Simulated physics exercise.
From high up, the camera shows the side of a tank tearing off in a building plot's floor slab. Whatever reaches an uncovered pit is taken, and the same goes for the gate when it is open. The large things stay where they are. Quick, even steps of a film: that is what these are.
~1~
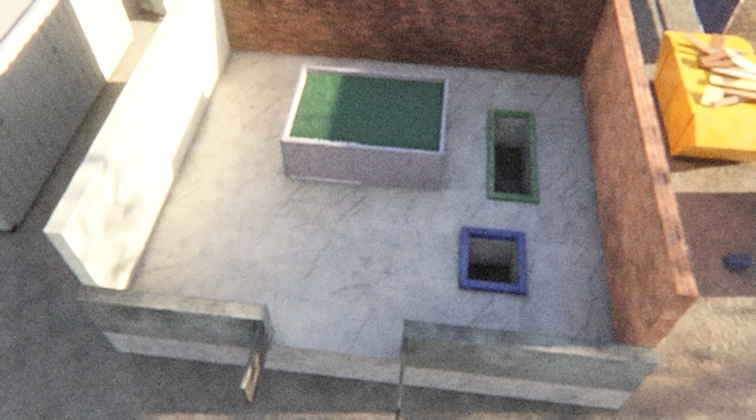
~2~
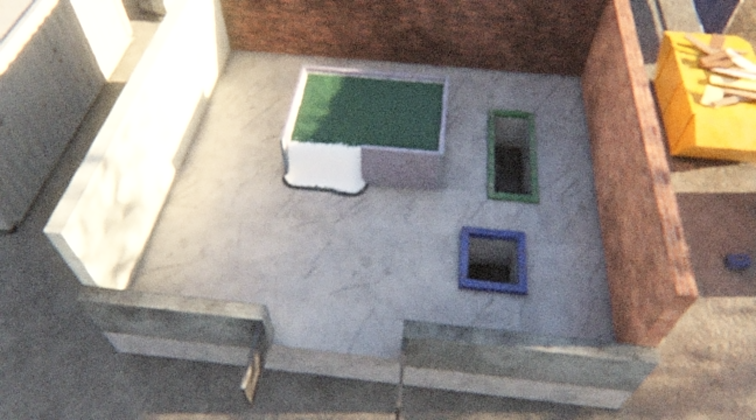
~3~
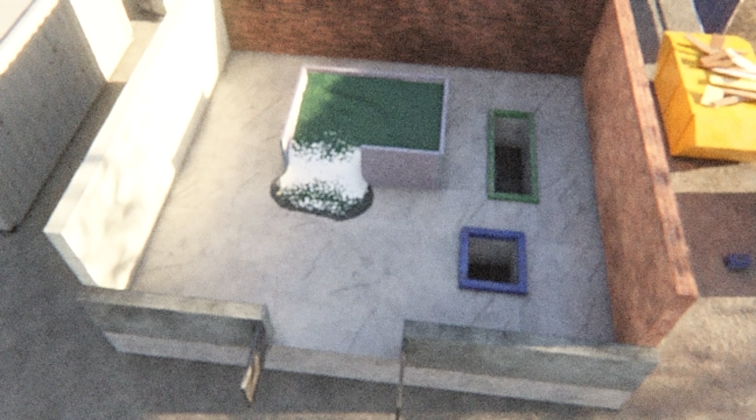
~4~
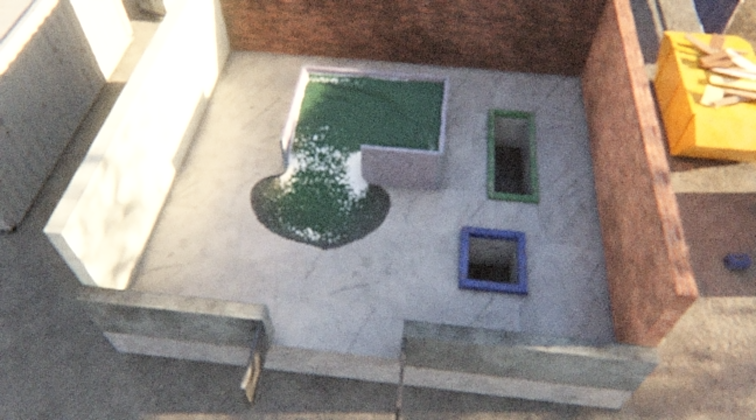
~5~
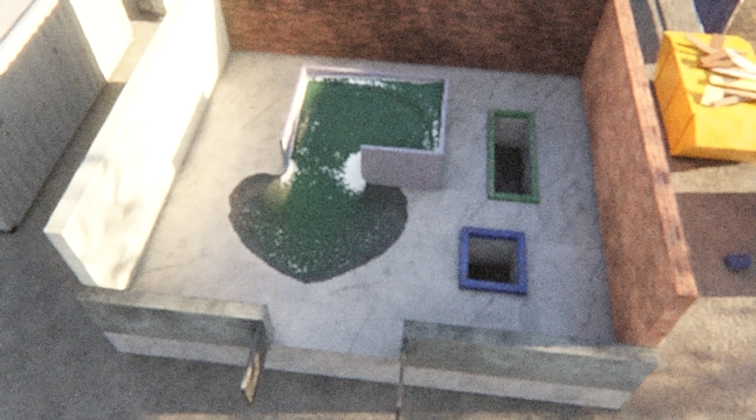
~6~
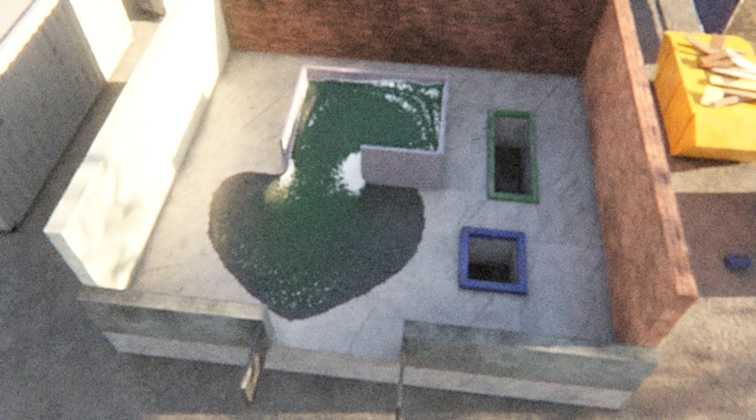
At the start, a tank of still green water sits inside a walled plot, beside a green-rimmed opening and a blue-rimmed one. The left part of its near side gives way and water pours out, foaming white, then spreads over the pale floor in a widening dark green pool toward the low front wall.
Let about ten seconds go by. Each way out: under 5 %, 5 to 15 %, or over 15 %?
As I see it, the gate ends up high - past fifteen per cent, the green pit ends up low - beneath five per cent, the blue pit ends up low - beneath five per cent.
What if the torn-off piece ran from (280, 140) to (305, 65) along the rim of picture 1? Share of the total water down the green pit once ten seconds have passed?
Green: 6 %.
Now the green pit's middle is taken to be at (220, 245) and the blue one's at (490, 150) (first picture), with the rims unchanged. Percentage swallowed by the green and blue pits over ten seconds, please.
My answer: Green gets 25 percent, blue gets 0 percent.
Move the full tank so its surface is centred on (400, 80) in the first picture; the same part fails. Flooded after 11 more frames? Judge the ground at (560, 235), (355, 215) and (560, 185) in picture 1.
Spot 1 unwetted, spot 2 wetted, spot 3 unwetted.
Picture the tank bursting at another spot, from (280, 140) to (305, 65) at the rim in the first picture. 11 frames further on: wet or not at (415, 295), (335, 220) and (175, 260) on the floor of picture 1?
The first would be still unwetted, the second still unwetted and the third drenched.
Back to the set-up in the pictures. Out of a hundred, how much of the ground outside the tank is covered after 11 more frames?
About 30 %.
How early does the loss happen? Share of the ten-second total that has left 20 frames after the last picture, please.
Estimate: 50 %.
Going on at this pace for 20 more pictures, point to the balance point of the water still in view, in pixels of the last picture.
At roughly (314, 205).
A moment on, water covers 30 % of the floor; the gate 3 %, the green pit 0 %, the blue pit 0 %.
Next, water covers 30 % of the floor; the gate 10 %, the green pit 0 %, the blue pit 0 %.
Then, water covers 40 % of the floor; the gate 20 %, the green pit 0 %, the blue pit 0 %.
Later, water covers 65 % of the floor; the gate 32 %, the green pit 0 %, the blue pit 0 %.
In the end, water covers 90 % of the floor; the gate 41 %, the green pit 0 %, the blue pit 0 %.
